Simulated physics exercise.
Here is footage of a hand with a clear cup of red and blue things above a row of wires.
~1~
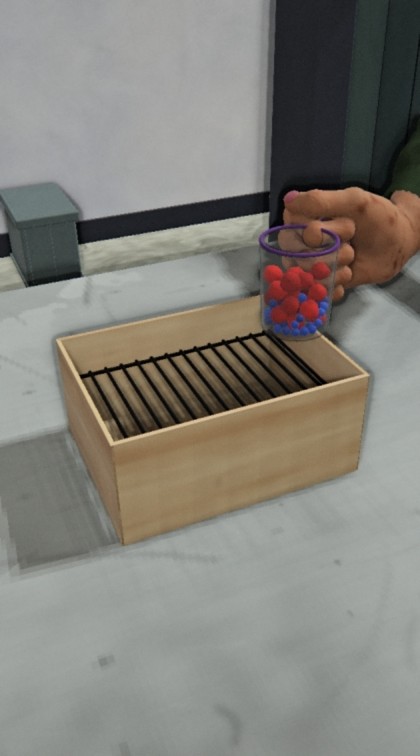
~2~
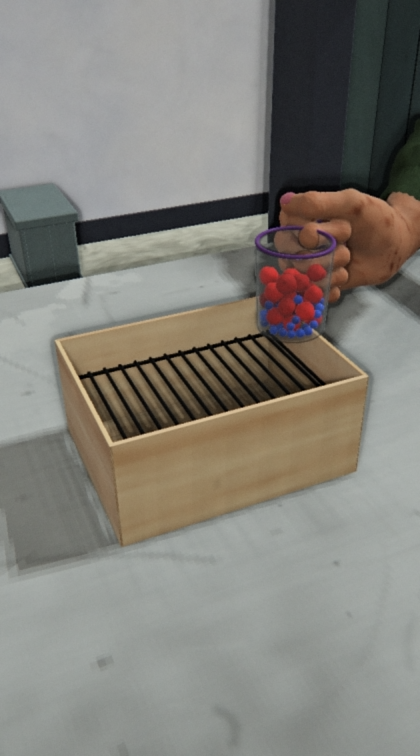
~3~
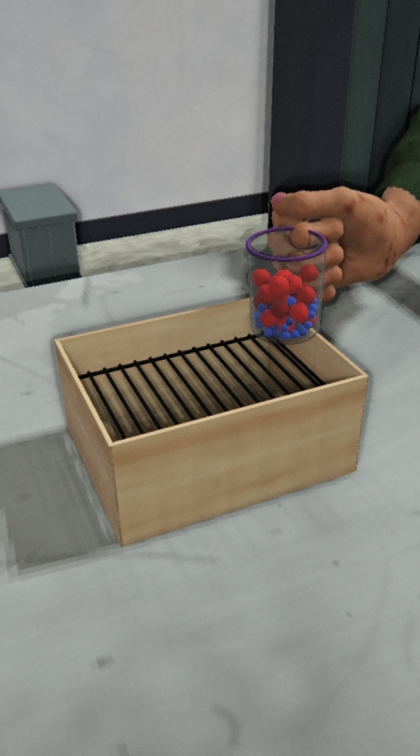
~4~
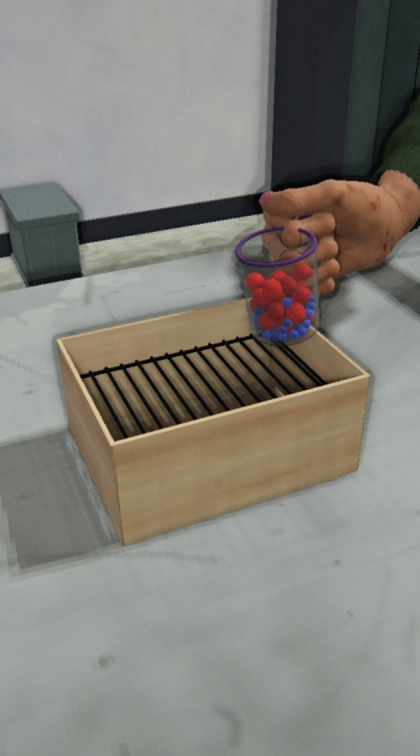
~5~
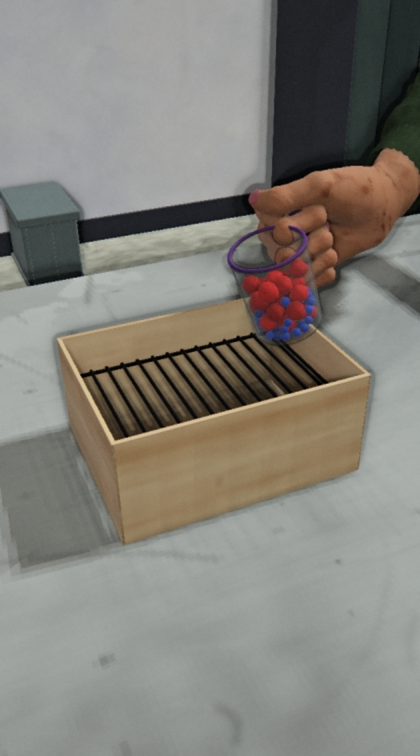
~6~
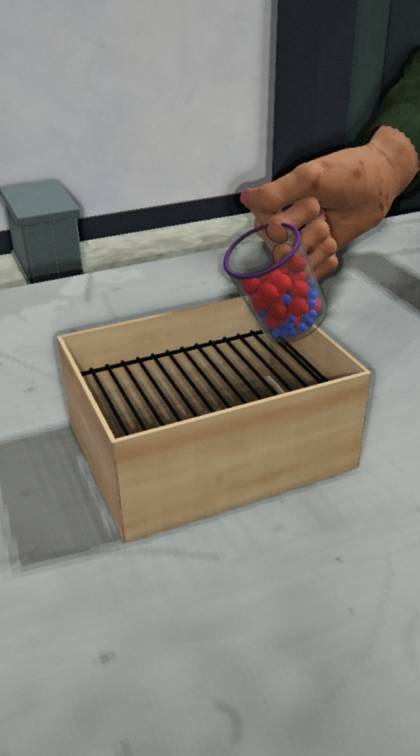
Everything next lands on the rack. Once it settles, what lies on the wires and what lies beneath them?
Once settled, the red pieces lie on the wires, the blue pieces lie beneath.
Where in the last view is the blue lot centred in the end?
Settled position: Approx. (237, 438).
Then, 0.42 s past the last view, red ones, all in the cup; blue ones, all in the cup.
Then, 0.87 s past the last view, red ones, all in the cup; blue ones, all in the cup.
Then, 1.40 s past the last view, red ones, all on or over the wires; blue ones, a stray few in the cup, most on or over the wires, about a quarter under the rack.
Finally, red ones, all on the wires, none under the rack; blue ones, a small part on the wires, nearly all under the rack.
